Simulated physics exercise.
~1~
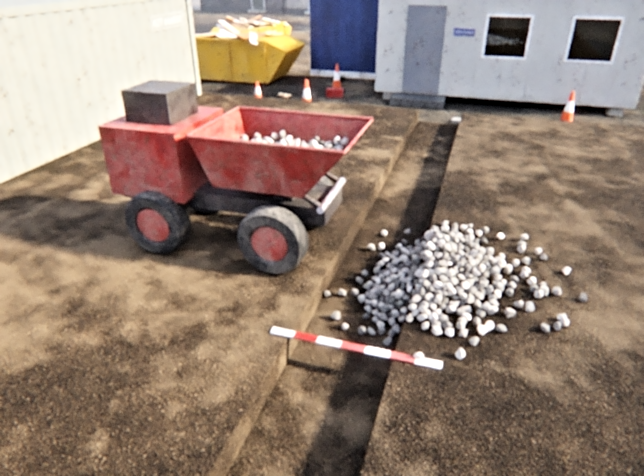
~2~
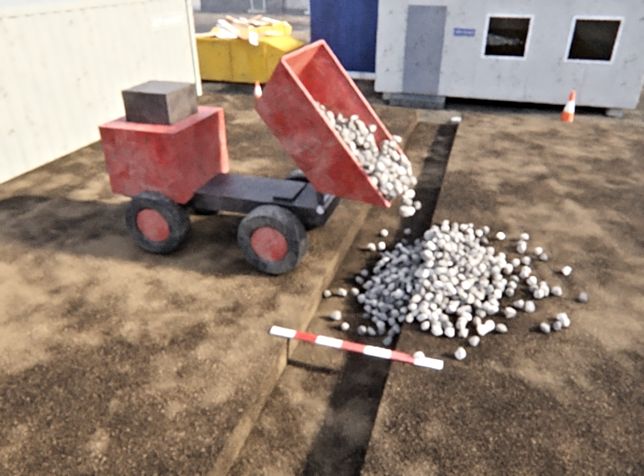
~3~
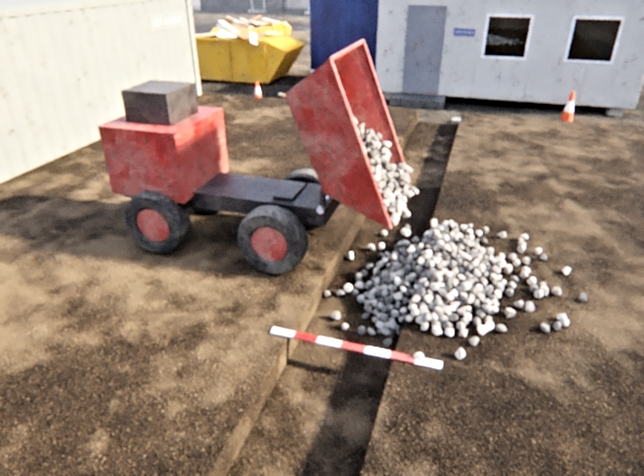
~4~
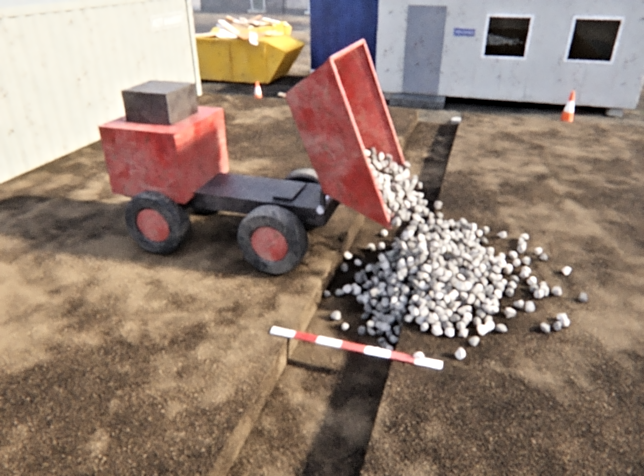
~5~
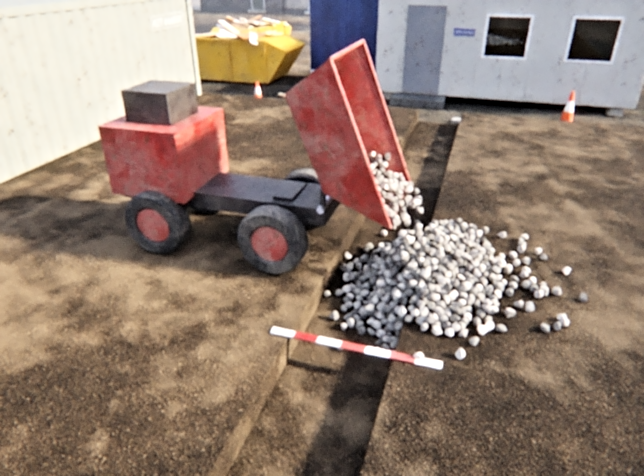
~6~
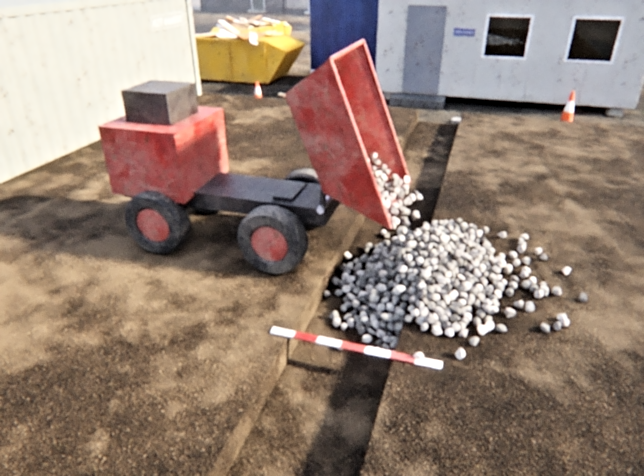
On a bare dirt yard, a small red dumper beside a narrow trench tipped its body up steeply, then steeper still, and pale stones slid out onto a loose heap already there, leaving a bigger pile across the trench and some stones still in the raised body.
